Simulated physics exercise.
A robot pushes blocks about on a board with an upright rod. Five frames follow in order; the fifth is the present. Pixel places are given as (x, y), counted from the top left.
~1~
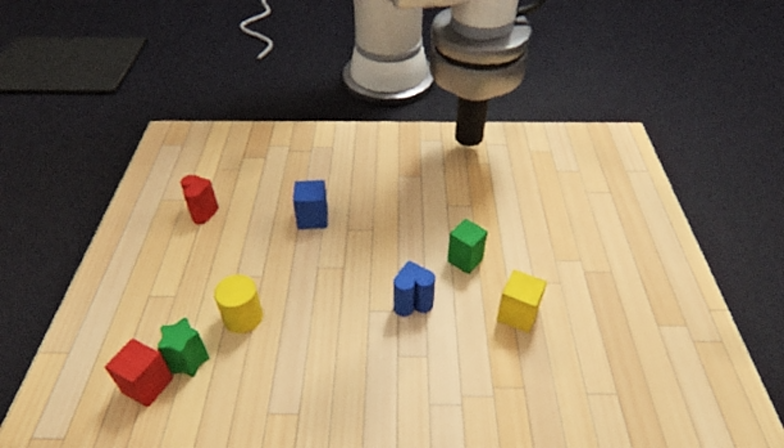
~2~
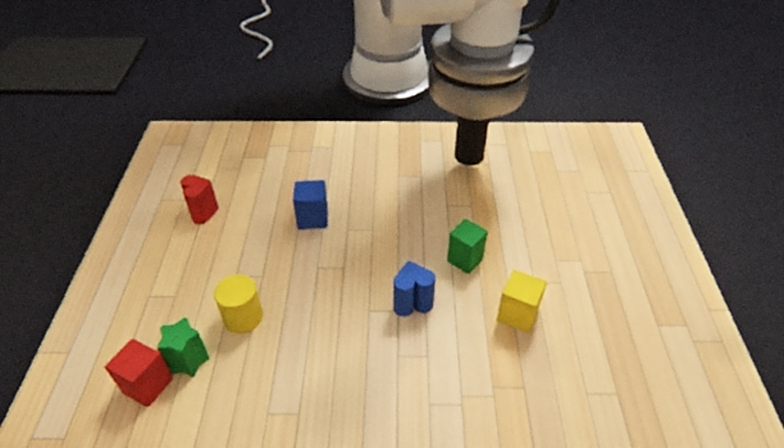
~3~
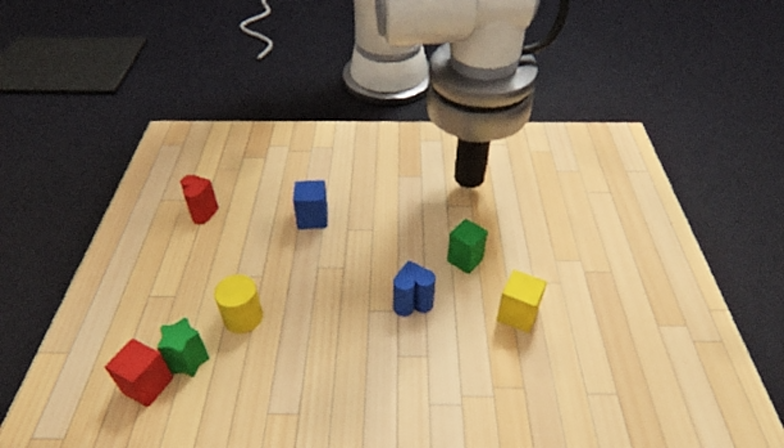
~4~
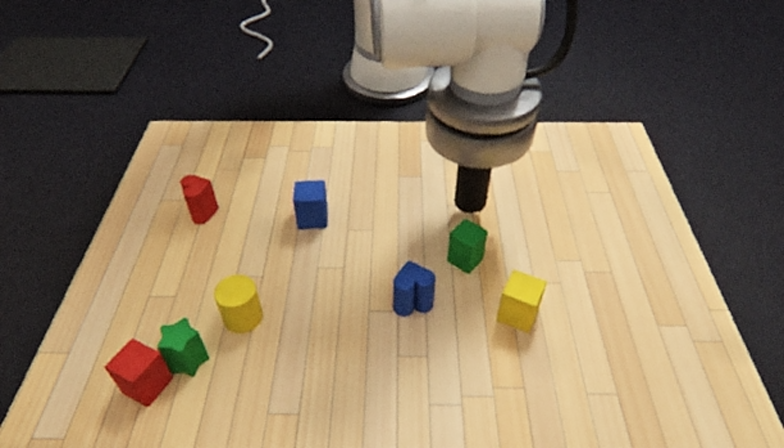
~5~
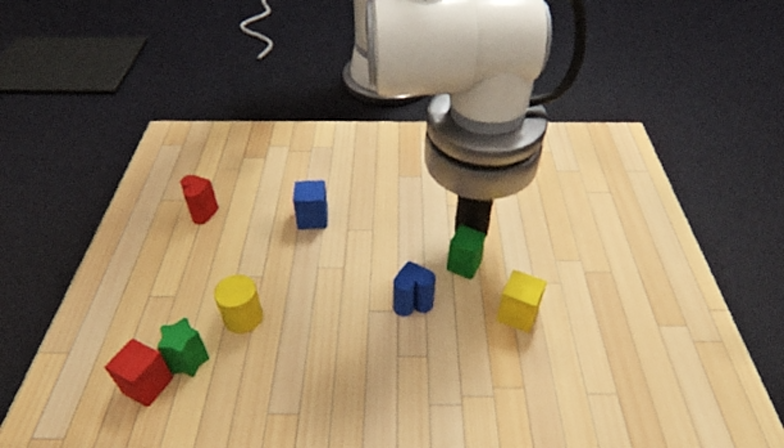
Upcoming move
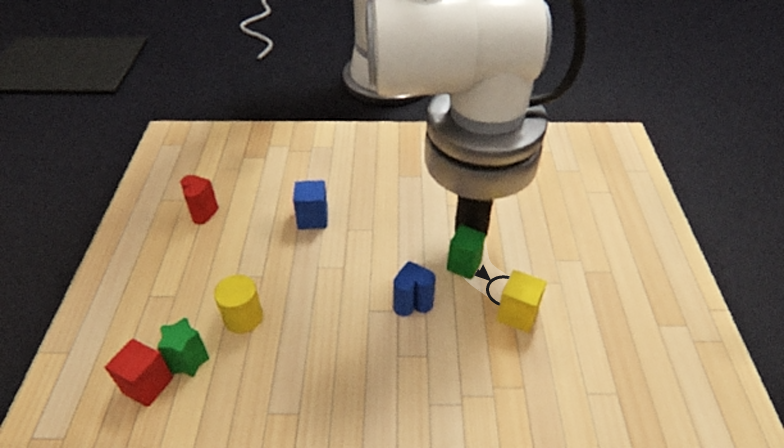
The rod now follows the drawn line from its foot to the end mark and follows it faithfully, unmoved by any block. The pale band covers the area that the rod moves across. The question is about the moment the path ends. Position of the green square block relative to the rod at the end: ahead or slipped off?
It lies beside or behind the rod.
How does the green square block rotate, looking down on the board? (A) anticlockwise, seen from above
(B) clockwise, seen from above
Letter B.
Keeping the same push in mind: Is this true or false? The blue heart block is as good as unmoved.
The statement is true.
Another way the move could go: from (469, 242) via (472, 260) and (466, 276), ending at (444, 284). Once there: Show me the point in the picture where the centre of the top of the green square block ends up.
By then it is at (450, 284).
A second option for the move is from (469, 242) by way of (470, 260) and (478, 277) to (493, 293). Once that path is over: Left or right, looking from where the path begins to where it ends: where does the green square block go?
Towards the right-hand side.
Drawn move, from (469, 242) via (472, 261) and (485, 277), ending at (506, 291).
What follows on the original path. Halfway along, rod at (479, 258); green square block at (464, 263), turned 15° clockwise.
At the end, rod at (508, 279); blue heart block still; green square block at (464, 265), turned 20° clockwise; yellow square block at (532, 295), turned 10° clockwise.
